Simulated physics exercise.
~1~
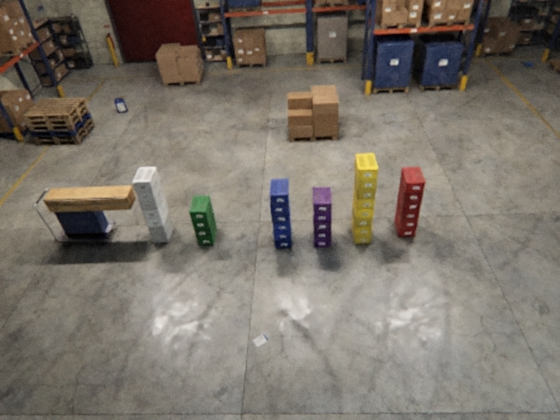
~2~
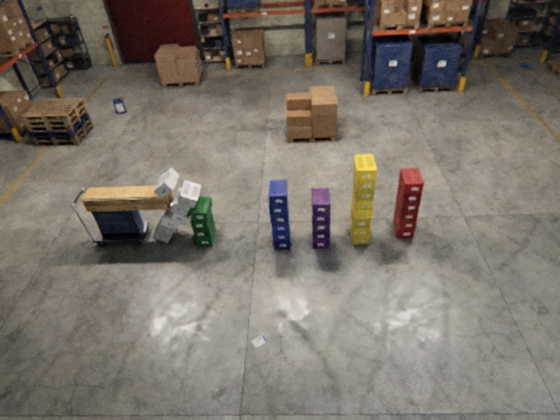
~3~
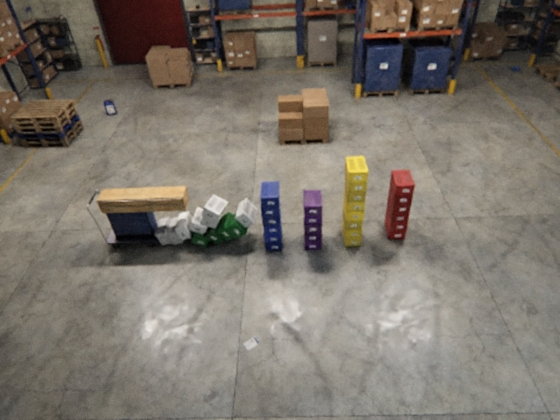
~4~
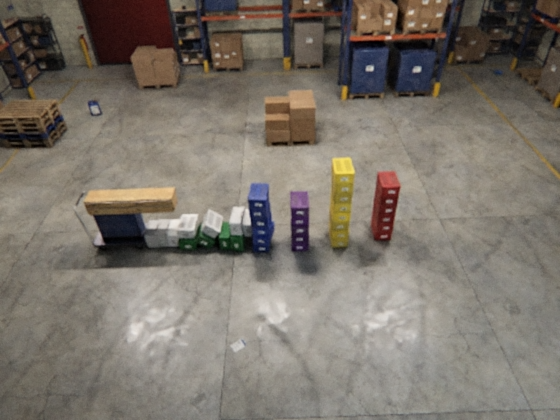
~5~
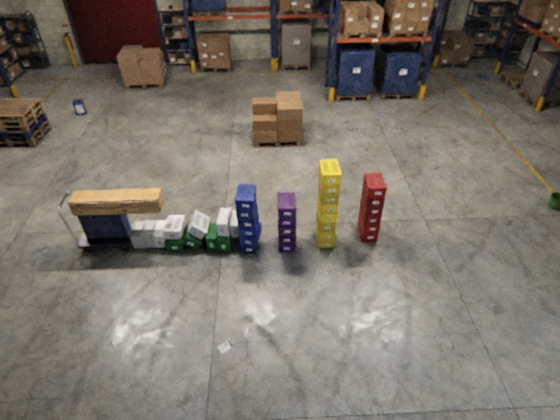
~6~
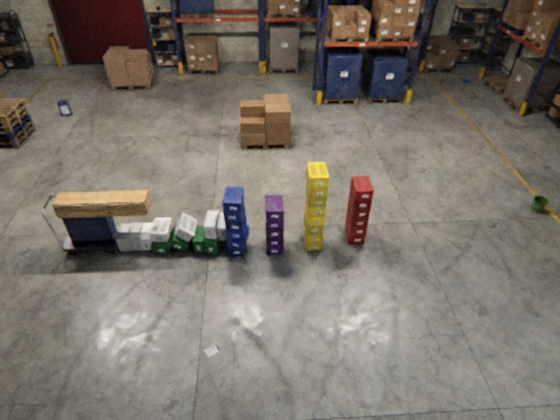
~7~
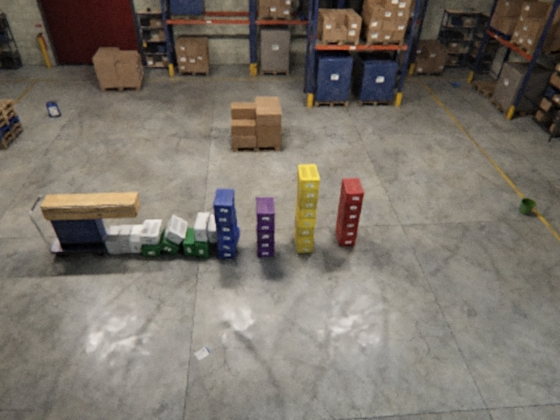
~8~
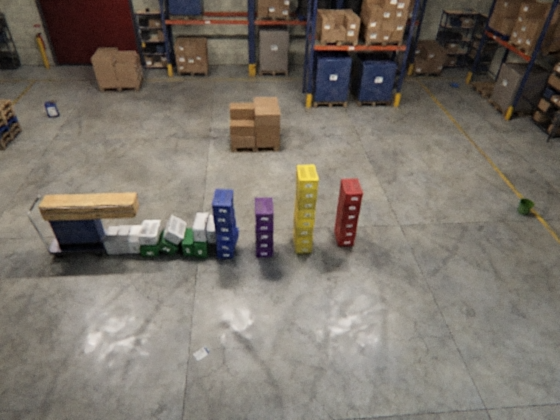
A trolley carrying a long box rolls right across a warehouse floor into a pale stack of totes, which topples onto the green stack and knocks it over; the tumbled totes settle against the blue stack, which stays standing alongside the purple, yellow and red ones.
